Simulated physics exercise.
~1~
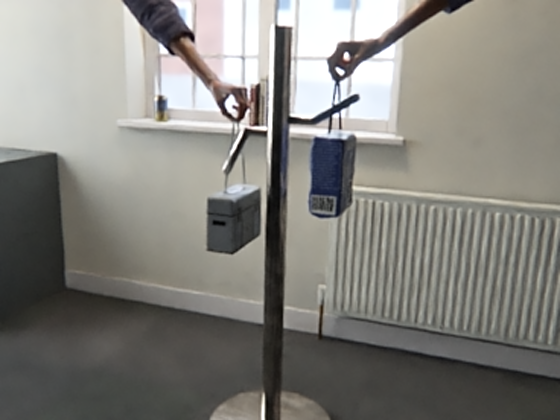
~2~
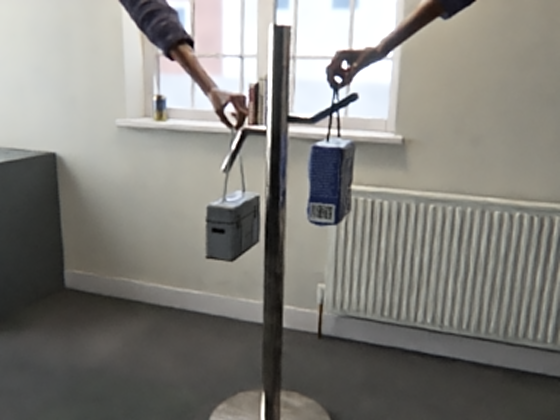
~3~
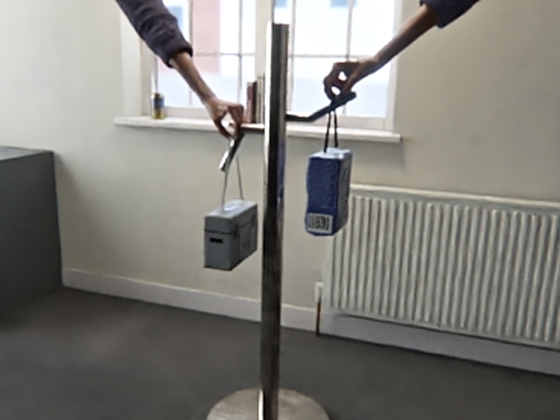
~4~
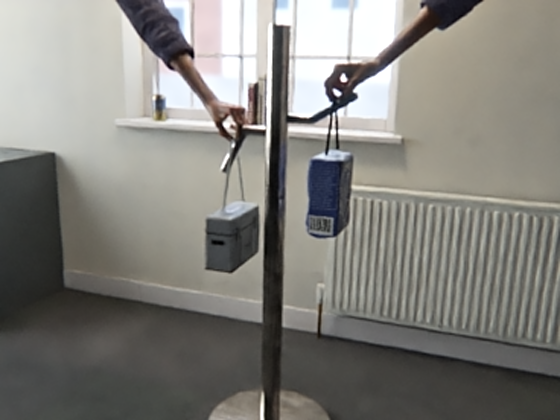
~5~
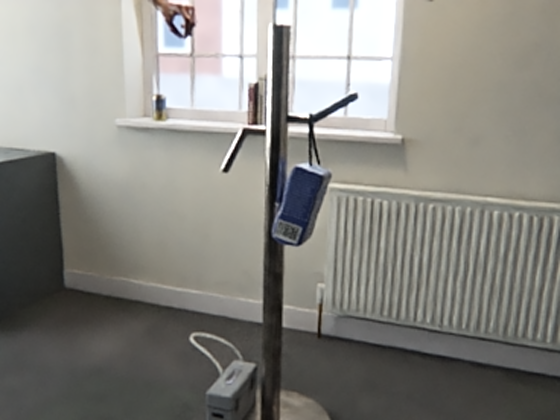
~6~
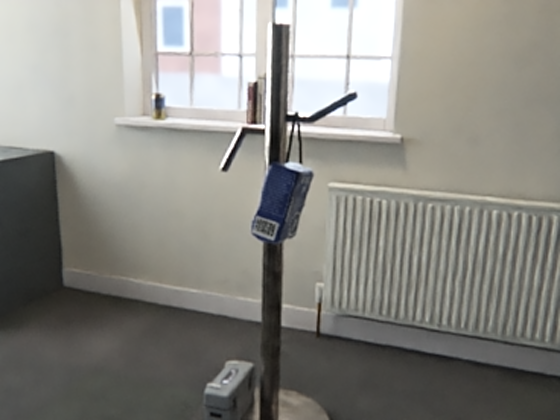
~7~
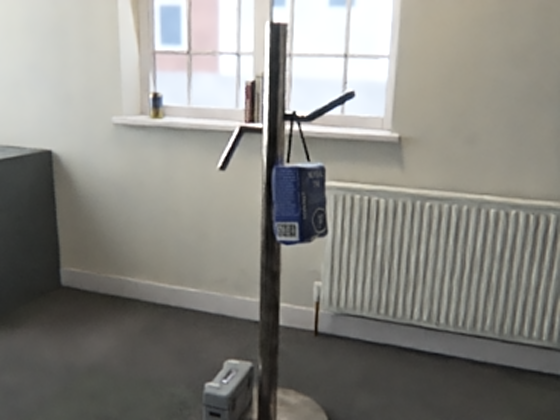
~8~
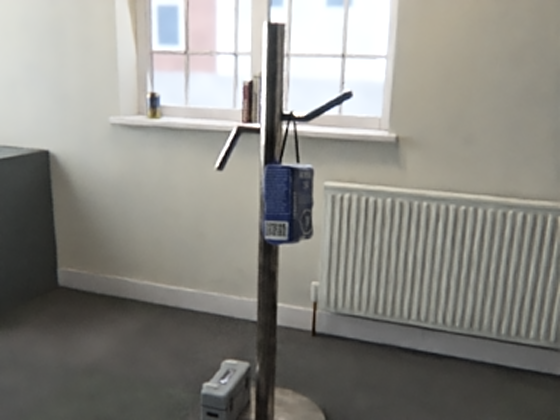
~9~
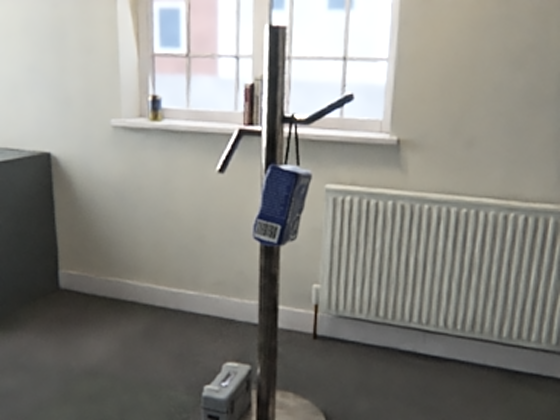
The clip opens on two hands holding a grey case and a blue sack by their loops beside a metal stand with two angled pegs, in front of a window and a radiator. The hands lower both items together, the case at the downward-sloping left peg and the sack at the upward-sloping right peg. Then they let go and draw back. The grey case slips off and drops to the floor by the base, while the blue sack slides inward toward the post. It swings and twists there, still hanging from the right peg at the end.
